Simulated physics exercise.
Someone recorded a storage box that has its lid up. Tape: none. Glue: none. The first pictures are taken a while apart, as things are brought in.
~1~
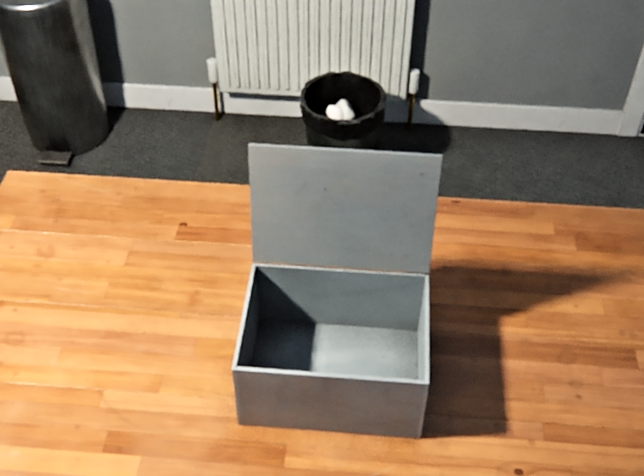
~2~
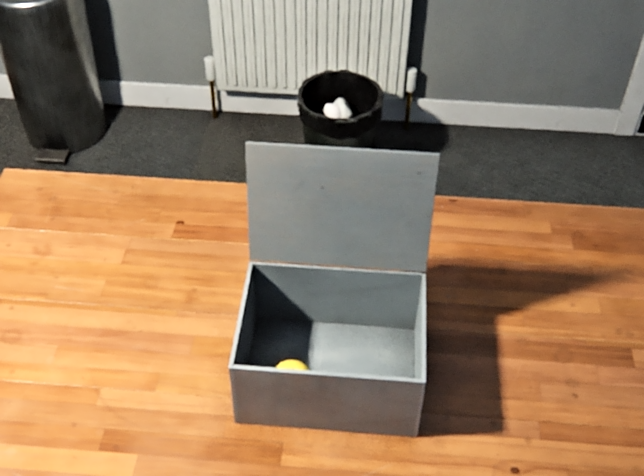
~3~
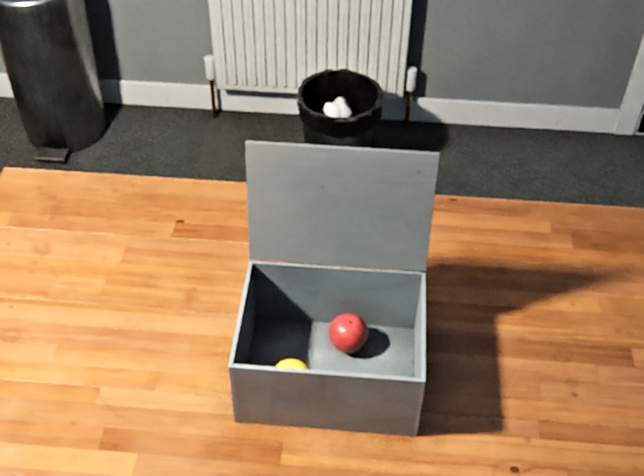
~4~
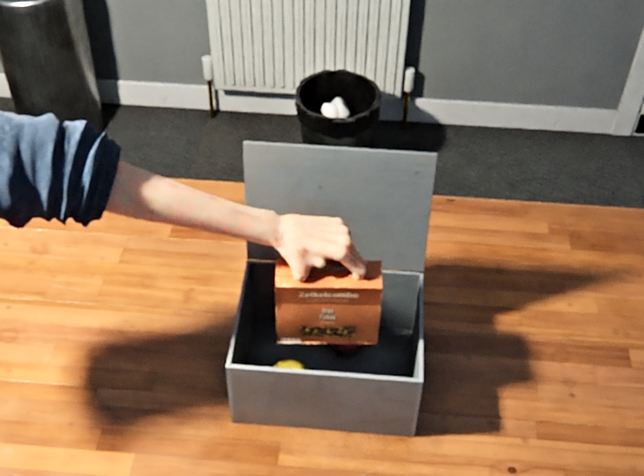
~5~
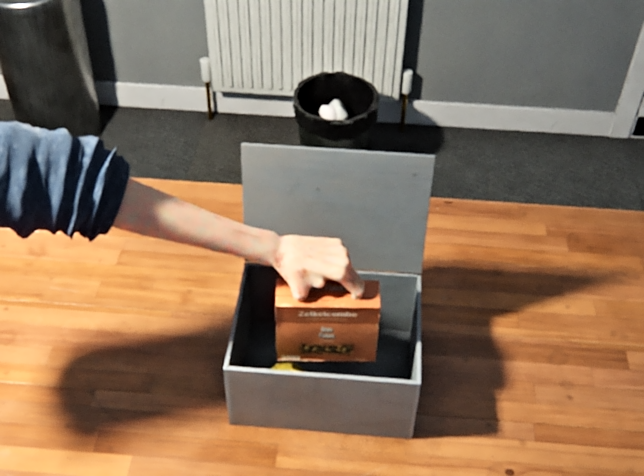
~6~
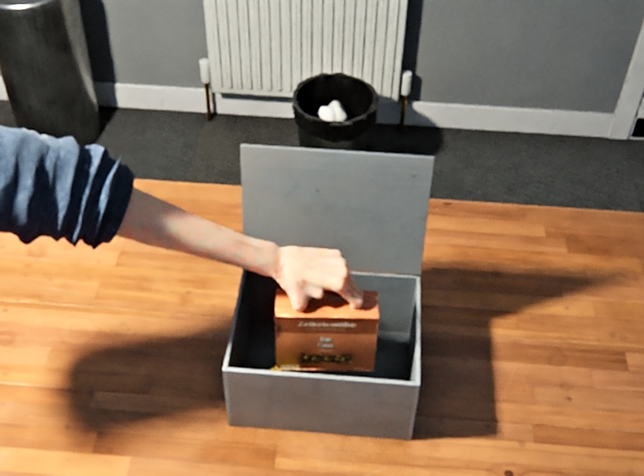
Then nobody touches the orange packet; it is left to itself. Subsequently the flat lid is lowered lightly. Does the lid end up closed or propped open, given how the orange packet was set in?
Comes fully down.
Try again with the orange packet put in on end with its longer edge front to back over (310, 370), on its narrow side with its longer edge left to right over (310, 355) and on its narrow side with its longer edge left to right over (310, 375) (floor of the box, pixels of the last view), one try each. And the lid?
So: First shut tight, second shut tight, third shut tight.
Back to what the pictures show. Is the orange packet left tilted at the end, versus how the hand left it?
As it turns out, it changes its angle.
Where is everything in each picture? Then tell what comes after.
In the first frame, the last thing is not in view yet.
In the second frame, the last thing is not in view yet.
In the third frame, the last thing is not in view yet; red apple (349, 333).
In the fourth frame, still above its spot; orange packet (328, 303).
In the fifth frame, still above its spot; orange packet (327, 321).
In the sixth frame, put in, still held; orange packet (326, 331).
Then, 0.50 s after the last picture, orange packet tipped 44° from how it was near (329, 344); yellow apple rolled a little.
Then, 1.50 s after the last picture, lid 65° above the rim; orange packet tipped 55° from how it was near (332, 346); yellow apple rolled a little; red apple rolled a little.
Then, 2.00 s after the last picture, lid 16° above the rim; orange packet tipped 55° from how it was near (332, 346); yellow apple rolled a little; red apple rolled a little.
At rest, lid shut; tipped over in the box, orange packet; moved from the start, yellow apple; red apple in place. Seen from the same camera at the end, orange packet near (332, 346).
